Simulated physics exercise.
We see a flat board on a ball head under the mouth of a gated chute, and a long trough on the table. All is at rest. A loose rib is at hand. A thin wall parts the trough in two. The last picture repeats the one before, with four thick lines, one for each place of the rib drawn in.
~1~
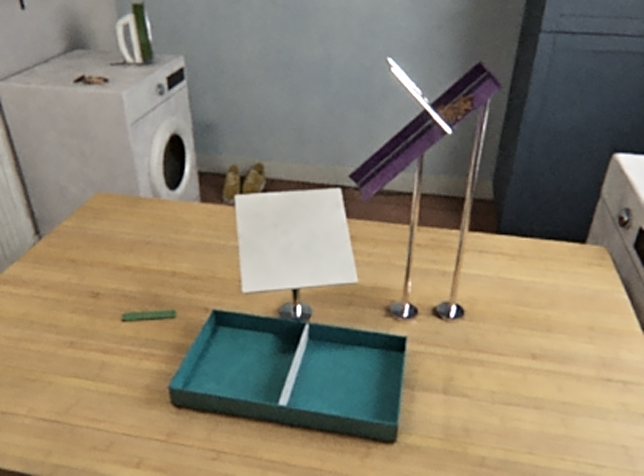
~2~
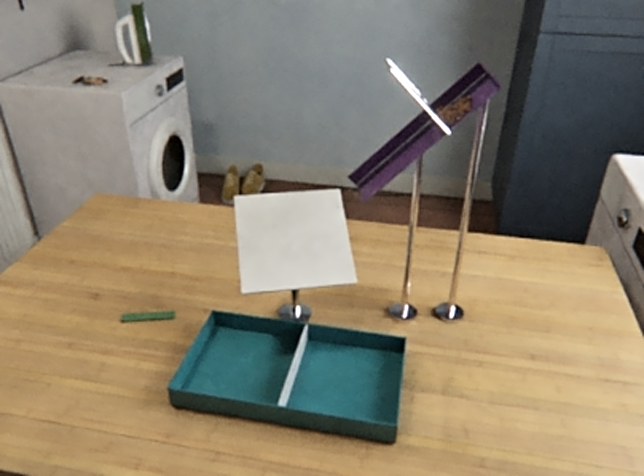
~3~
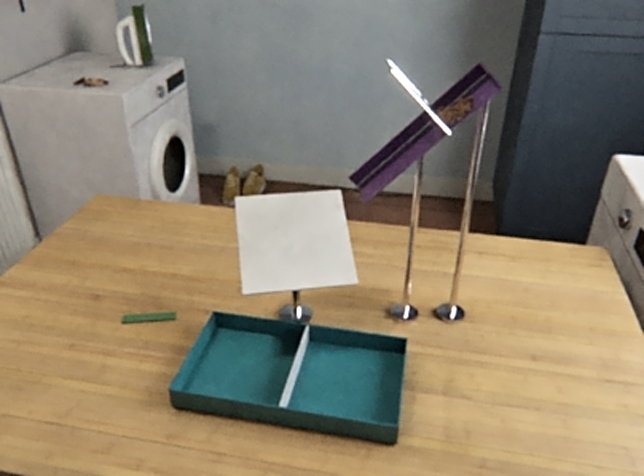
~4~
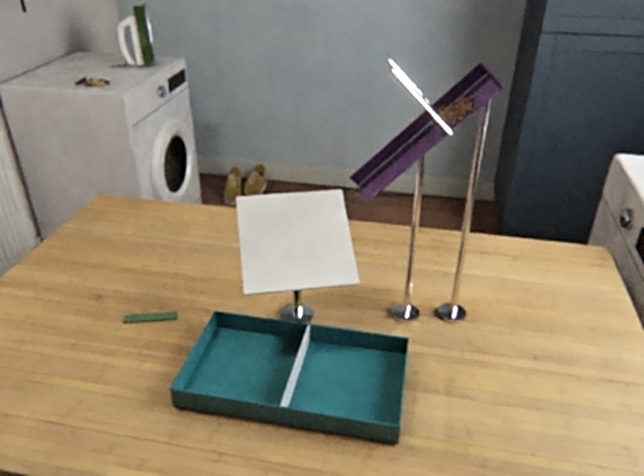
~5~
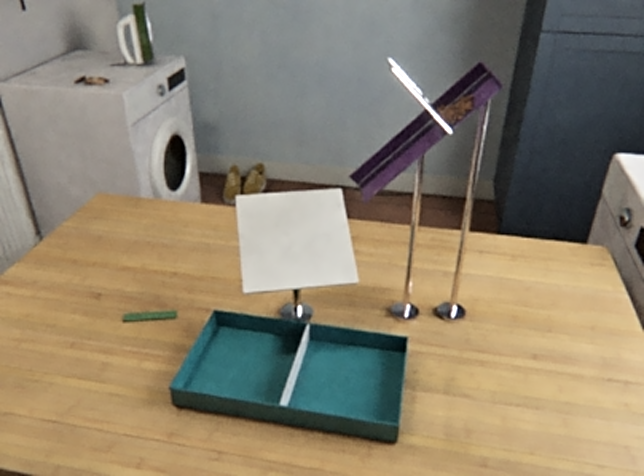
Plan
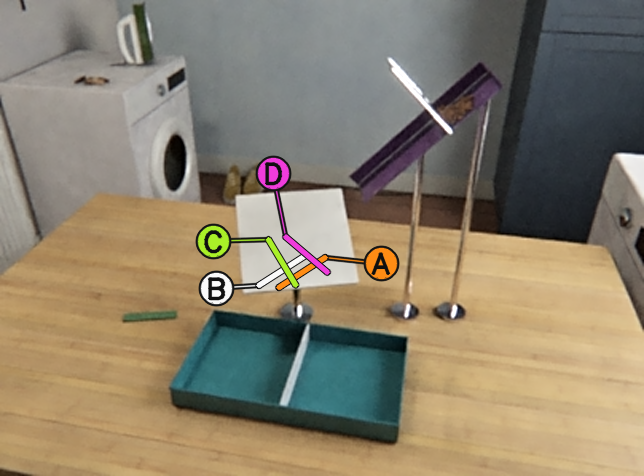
On a wooden kitchen table, a purple chute on metal stands, tilted white board and divided teal tray standing motionless.
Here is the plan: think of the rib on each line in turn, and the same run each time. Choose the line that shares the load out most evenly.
B beats the others.
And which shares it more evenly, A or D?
A it is.
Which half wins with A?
The left half.
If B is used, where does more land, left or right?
Left.
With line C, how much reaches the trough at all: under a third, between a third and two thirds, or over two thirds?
Line C gives over two thirds.
On the marked copy, line A from (325, 257) to (278, 287); line B from (305, 255) to (258, 285); line C from (268, 239) to (295, 285); line D from (285, 236) to (327, 272).
With A, of what is caught, most in the left half, about a quarter in the right.
With B, of what is caught, about two thirds in the left half, about a third in the right.
With C, of what is caught, a small part in the left half, nearly all in the right.
With D, of what is caught, a small part in the left half, nearly all in the right.
